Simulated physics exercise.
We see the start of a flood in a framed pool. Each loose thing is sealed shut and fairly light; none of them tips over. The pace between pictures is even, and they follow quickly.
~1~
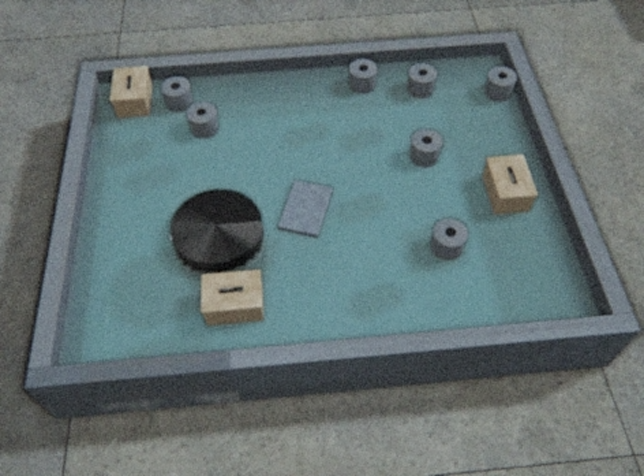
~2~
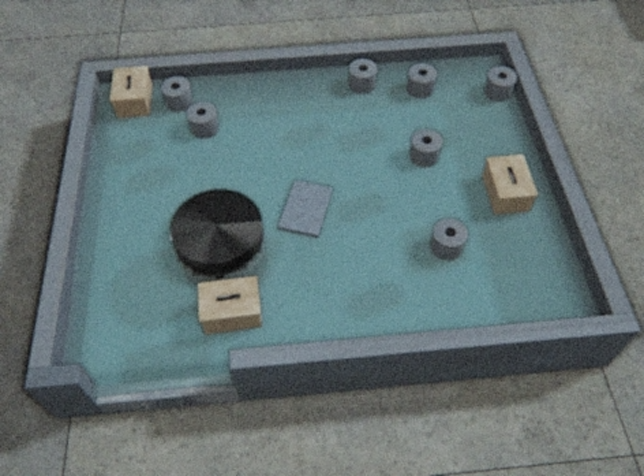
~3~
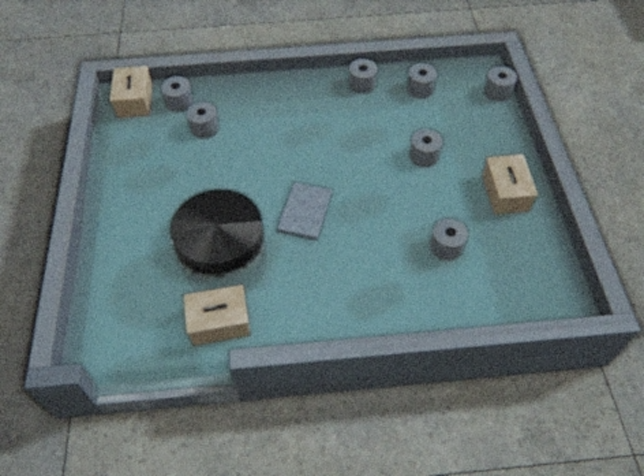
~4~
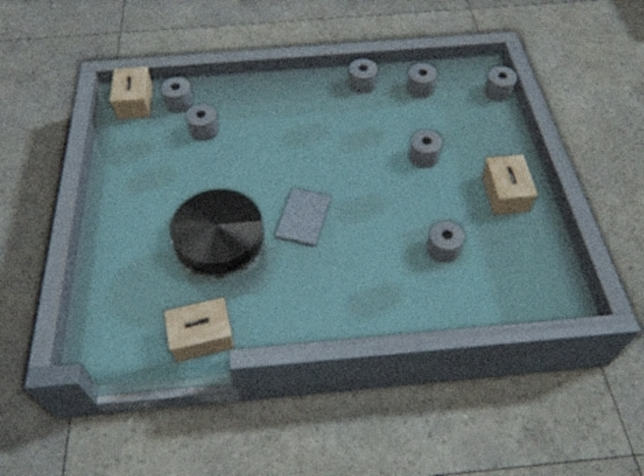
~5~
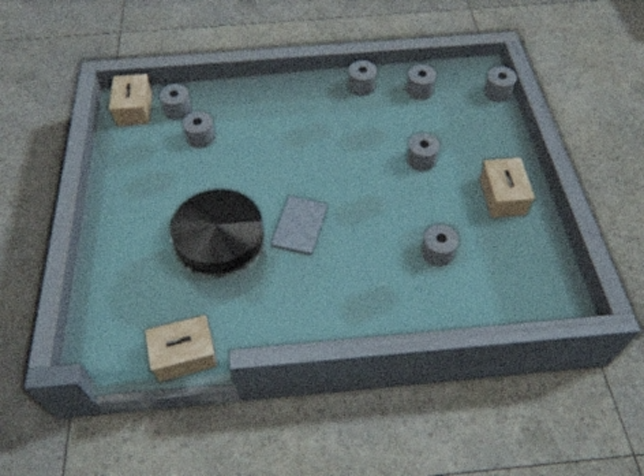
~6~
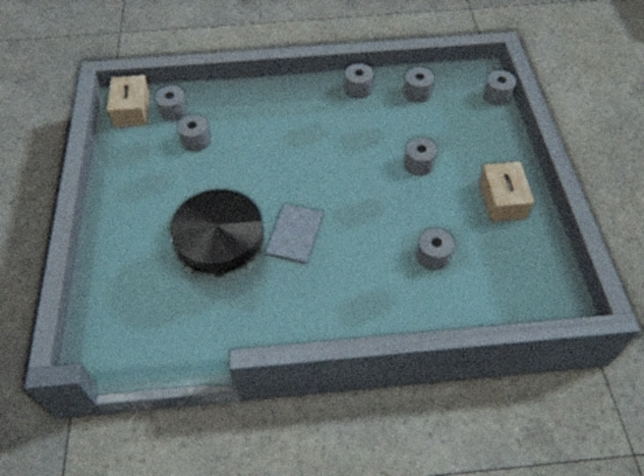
A grey-framed pool of teal water sits on a tiled floor, seen from above at an angle by a still camera. A dark round disc stands left of centre, with a flat grey slab beside it, three pale wooden blocks and seven grey cylinders spread around. A section of the front wall opens at left, the nearest block slides down-left through the gap and out of sight, and other floating pieces drift slightly.
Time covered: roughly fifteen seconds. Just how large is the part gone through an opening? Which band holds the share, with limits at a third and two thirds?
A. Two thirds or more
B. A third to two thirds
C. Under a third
Under a third (C).
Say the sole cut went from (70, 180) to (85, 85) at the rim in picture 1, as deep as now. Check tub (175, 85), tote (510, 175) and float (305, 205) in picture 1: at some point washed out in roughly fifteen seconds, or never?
Lost - retained - lost.
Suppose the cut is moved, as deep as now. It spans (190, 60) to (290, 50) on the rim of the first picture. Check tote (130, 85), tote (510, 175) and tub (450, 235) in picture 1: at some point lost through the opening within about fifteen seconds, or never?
Item one gets away, item two doesn't escape, item three doesn't escape.
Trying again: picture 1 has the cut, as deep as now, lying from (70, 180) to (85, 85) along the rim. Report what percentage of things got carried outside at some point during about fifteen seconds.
I'd put it at 40 %.
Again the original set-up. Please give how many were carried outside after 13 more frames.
I make it 1.
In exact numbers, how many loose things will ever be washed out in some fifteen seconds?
I get 2.
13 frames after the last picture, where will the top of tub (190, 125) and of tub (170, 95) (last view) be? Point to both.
Estimate - first: (152, 157), second: (148, 111).
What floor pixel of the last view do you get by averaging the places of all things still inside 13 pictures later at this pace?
Estimate: Close to (314, 192) px.
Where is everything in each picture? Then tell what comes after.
The first picture shows a float at (306, 207) floats; a tub at (201, 112) floats; 0 of 11 have shifted.
The second picture shows a float at (306, 207), afloat; a tub at (201, 112), afloat; 0 of 11 have shifted.
The third picture shows a float at (305, 209), afloat; a tub at (201, 112), afloat; 1 of 11 have shifted.
The fourth picture shows a float at (303, 215), afloat, close to its start; a tub at (201, 115) floats; 2 of 11 have shifted.
The fifth picture shows a float at (300, 224), afloat, close to its start; a tub at (197, 122) floats, close to its start; 4 of 11 have shifted.
The sixth picture shows a float at (295, 232) floats, close to its start; a tub at (192, 126) floats, close to its start; 7 of 11 have shifted.
A moment on, 1 of 11 are out; 10 afloat.
Next, 1 of 11 are out; 10 afloat.
Later, 2 of 11 are out; 9 afloat.
In the end, 2 of 11 are out; 9 afloat.
